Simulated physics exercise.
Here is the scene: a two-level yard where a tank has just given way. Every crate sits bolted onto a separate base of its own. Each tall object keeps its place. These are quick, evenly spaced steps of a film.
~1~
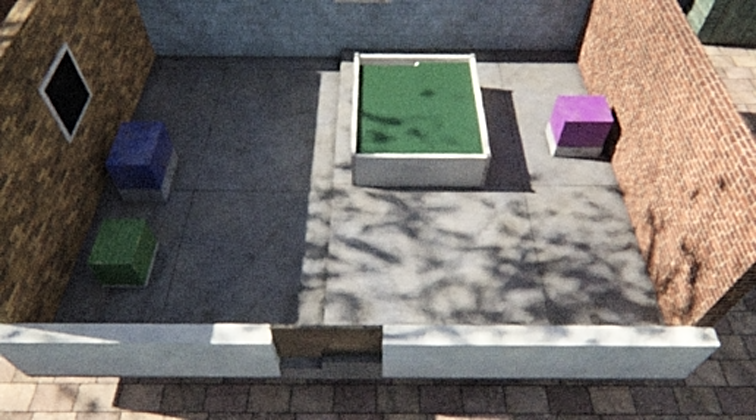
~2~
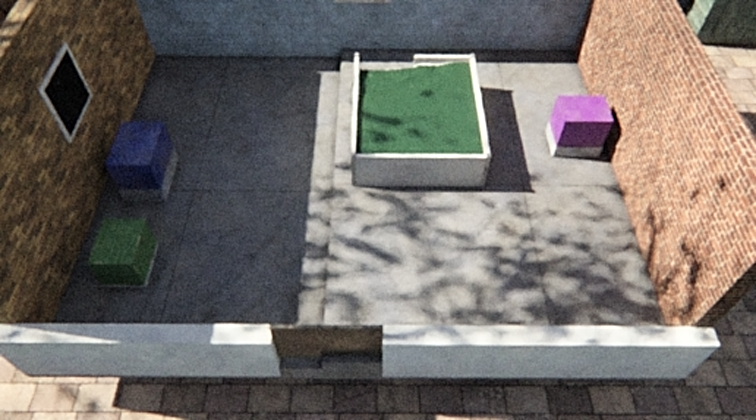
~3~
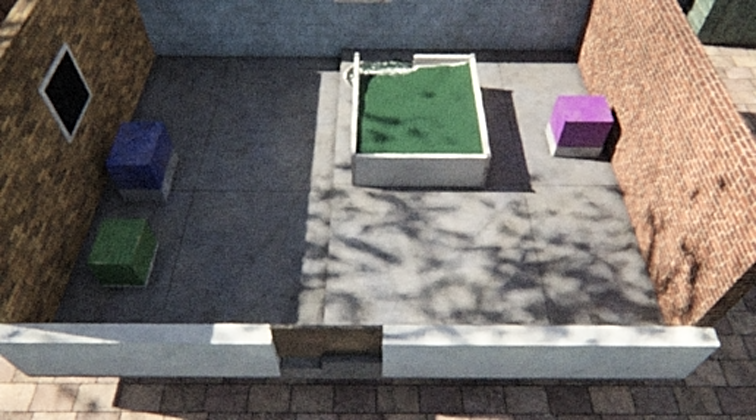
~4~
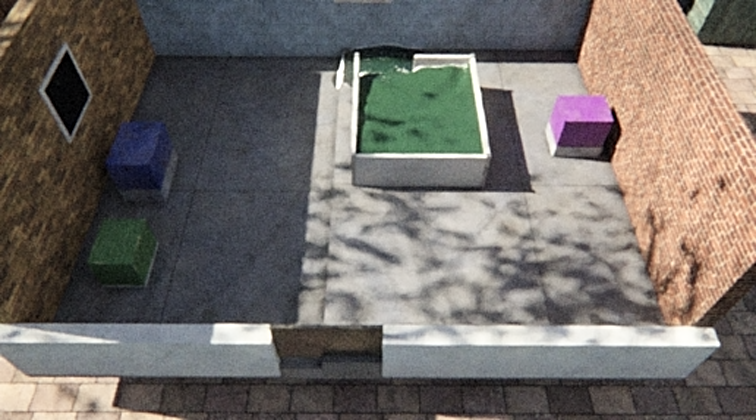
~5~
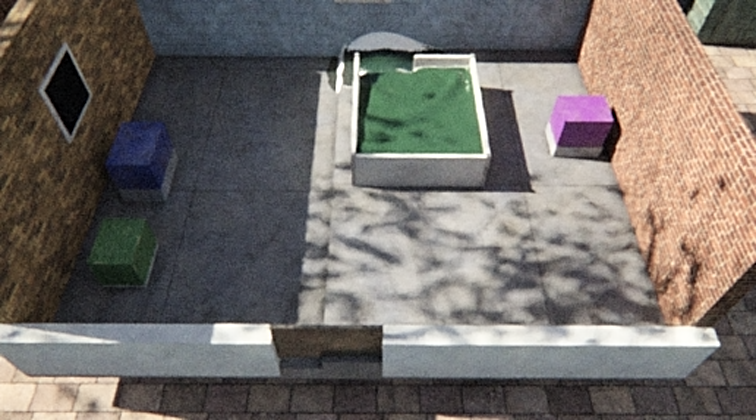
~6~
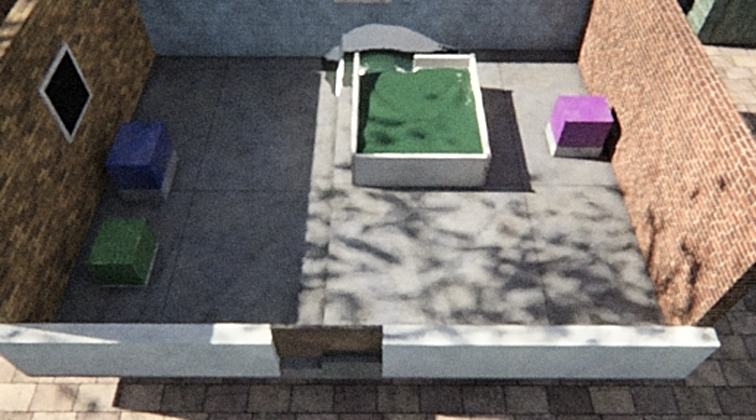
Green water pours from the far side of an open tank and spreads across the yard.
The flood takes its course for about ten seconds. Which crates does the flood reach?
Outcome: The green crate is left wet; the blue crate is left dry; the purple crate is left dry.
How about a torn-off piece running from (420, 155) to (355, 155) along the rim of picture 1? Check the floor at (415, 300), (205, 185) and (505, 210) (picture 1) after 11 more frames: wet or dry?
Those three places would be soaking, still unsoaked and still unsoaked, in that order.
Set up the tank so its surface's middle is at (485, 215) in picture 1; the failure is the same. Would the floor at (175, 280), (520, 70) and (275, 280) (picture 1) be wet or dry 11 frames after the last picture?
Results in order - left untouched, swamped, left untouched.
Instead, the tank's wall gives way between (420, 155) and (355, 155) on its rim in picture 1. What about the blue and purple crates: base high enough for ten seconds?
The blue crate is untouched and the purple crate is untouched.
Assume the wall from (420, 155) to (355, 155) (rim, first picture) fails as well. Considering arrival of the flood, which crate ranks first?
It is the green-painted one.
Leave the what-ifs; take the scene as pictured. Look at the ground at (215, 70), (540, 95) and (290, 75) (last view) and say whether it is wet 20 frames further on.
Point one sodden, point two sodden, point three sodden.
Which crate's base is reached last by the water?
I say the crate marked green.
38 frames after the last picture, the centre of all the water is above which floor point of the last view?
Close to (362, 121).
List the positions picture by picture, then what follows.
Still water in the open tank at (417, 106), in the first frame.
The front is at a hidden place, out from the gap on the open tank's far side, in the second frame.
Water pours out on the open tank's far side and has run to a hidden place, in the third frame.
The front is at (413, 50), out from the gap on the open tank's far side, in the fourth frame.
The front is at (438, 50), out from the gap on the open tank's far side, in the fifth frame.
The front is at (454, 50), out from the gap on the open tank's far side, in the sixth frame.
A moment on, water covers 10 % of the floor; the green crate not reached, the blue crate not reached, the purple crate not reached.
Next, water covers 25 % of the floor; the green crate not reached, the blue crate not reached, the purple crate not reached.
Then, water covers 35 % of the floor; the green crate not reached, the blue crate water round its plinth, the purple crate water round its plinth.
Later, water covers 60 % of the floor; the green crate water round its plinth, the blue crate water round its plinth, the purple crate water round its plinth.
In the end, water covers 85 % of the floor; the green crate was topped, the blue crate stayed above the water, the purple crate stayed above the water.
